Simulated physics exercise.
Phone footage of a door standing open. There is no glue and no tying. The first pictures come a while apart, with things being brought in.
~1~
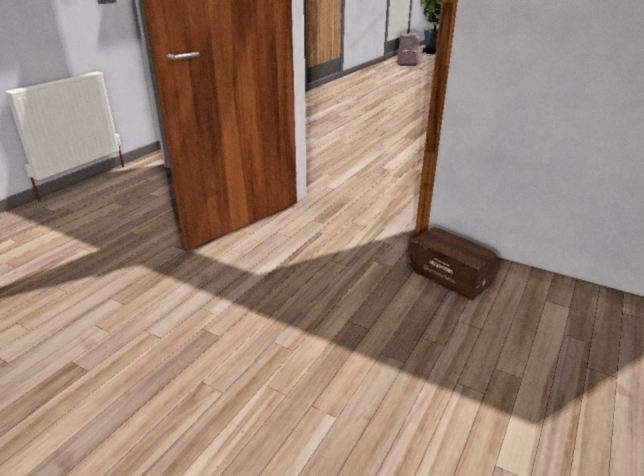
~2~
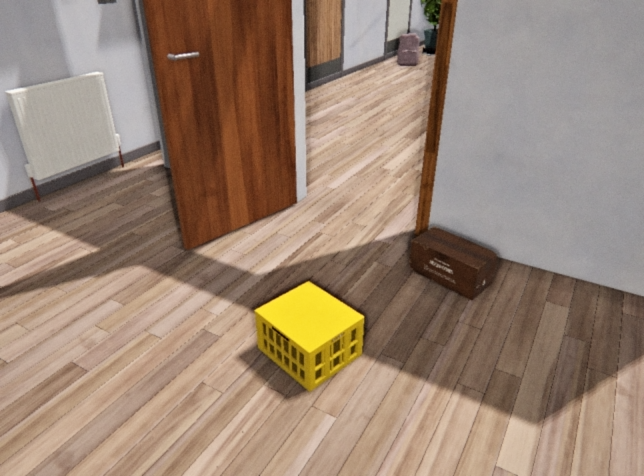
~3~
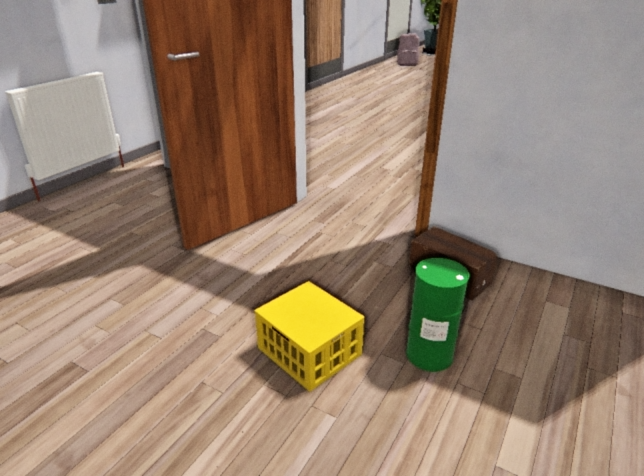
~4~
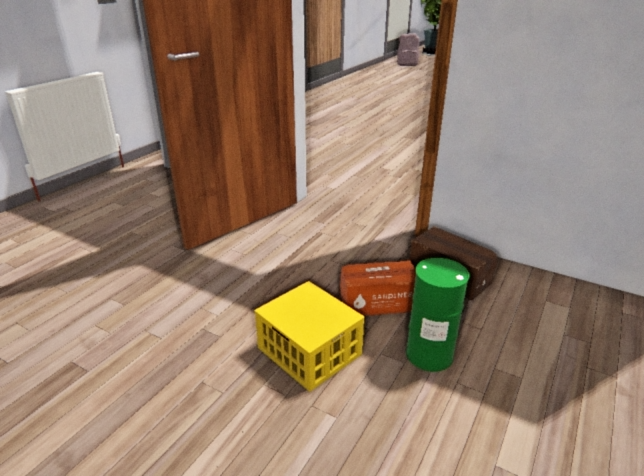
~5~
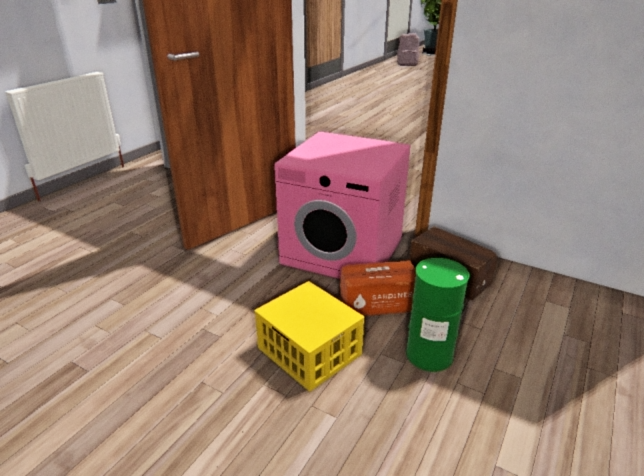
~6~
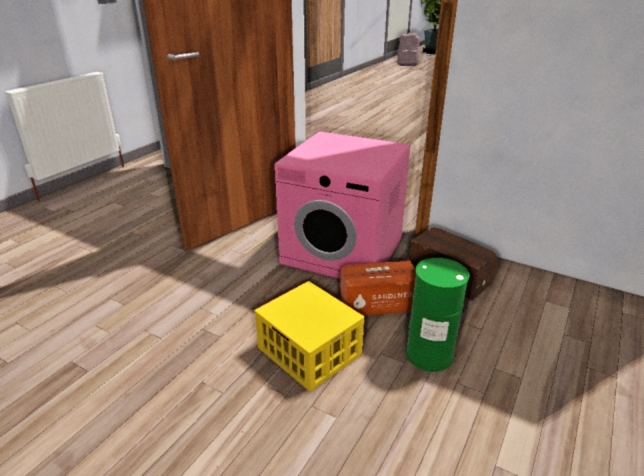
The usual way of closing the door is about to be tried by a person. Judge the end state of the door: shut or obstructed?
Obstructed.
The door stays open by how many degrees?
It stays open at around 65°.
Then, 0.50 s later than the last frame, door at 95°.
Then, 0.80 s later than the last frame, door at 81°.
Then, 1.10 s later than the last frame, door at 65°.
When it is over, door at 64°; all 5 as before. End places, in pixels of the last picture, pink appliance near (347, 205).
